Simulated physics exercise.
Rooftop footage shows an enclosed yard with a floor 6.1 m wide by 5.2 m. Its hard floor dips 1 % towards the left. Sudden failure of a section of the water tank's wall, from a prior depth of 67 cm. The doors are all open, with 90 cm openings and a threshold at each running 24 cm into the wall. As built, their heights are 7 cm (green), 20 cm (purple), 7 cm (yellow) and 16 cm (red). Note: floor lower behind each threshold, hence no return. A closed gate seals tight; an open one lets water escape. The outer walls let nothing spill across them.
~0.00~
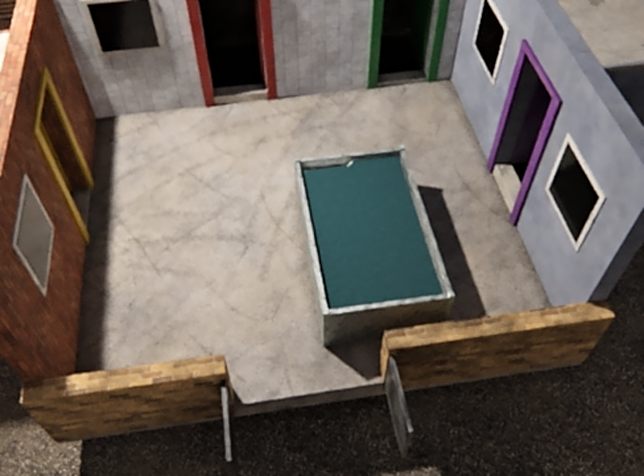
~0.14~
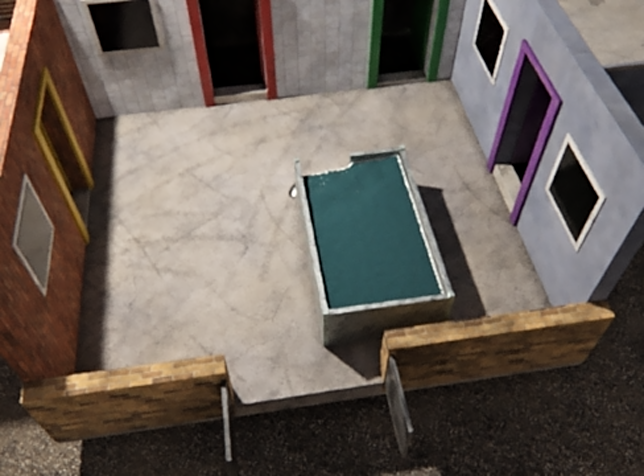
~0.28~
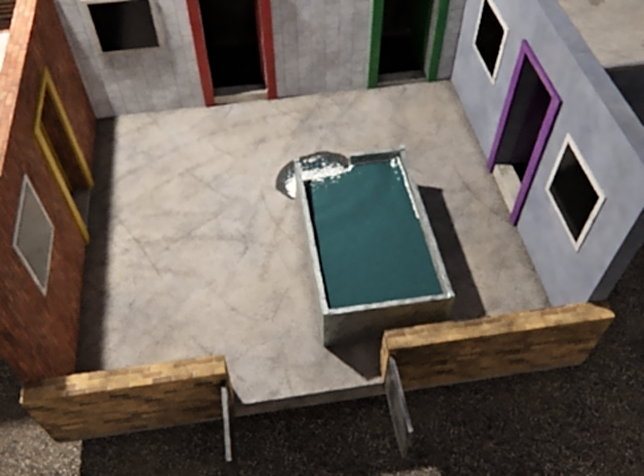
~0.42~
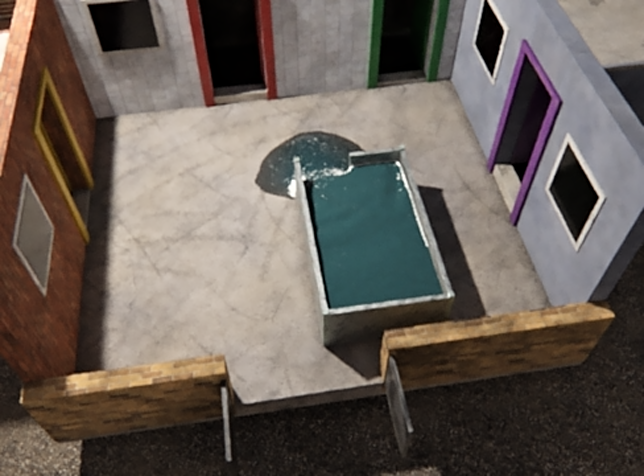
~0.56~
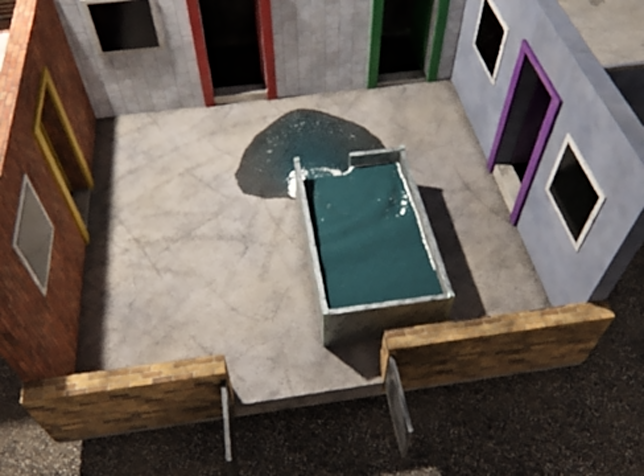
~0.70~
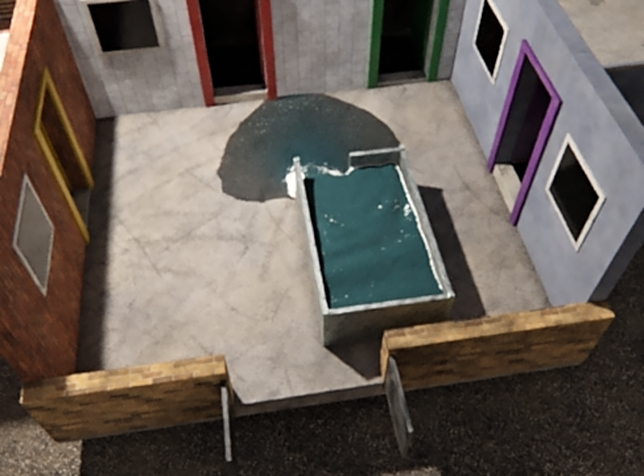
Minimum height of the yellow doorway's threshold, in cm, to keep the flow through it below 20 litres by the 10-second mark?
Roughly 6 cm.
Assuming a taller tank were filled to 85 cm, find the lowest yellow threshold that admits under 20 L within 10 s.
Step height: Approx. 7.5 cm.
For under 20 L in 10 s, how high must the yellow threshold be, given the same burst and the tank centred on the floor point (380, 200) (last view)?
Roughly 8.0 cm is needed.
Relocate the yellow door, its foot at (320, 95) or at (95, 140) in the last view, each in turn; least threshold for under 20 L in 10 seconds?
You'd want roughly 23 cm there first, then roughly 22 cm.
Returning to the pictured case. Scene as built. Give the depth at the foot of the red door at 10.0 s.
7.5 cm.
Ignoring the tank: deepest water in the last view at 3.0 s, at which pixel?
Around (97, 124).
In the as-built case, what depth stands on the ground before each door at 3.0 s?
At the green door the depth is 10 cm, at purple 1 cm, at yellow 5 cm and at red 21 cm.
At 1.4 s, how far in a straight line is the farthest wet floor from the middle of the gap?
Front distance: Approx. 3.2 m.
After 1.4 s water covers 25 % of the floor, deepest (32 cm) near (319, 185); it has not reached the yellow door.
After 3.0 s water covers 40 % of the floor, deepest (30 cm) near (97, 124); 5 cm at the yellow door, 0 litres in over its 7 cm threshold.
After 10.0 s water covers 95 % of the floor, deepest (12 cm) near (96, 131); 7 cm at the yellow door, 10 litres in over its 7 cm threshold.
At the yellow door as built, the water arrived by 2.8 s and peaked near 9 cm at 6.4 s.
With a threshold of 5 cm, 31 litres would have come in within the 10 s; with 6.5 cm, 14 litres. So under 20 litres takes about 6 cm.
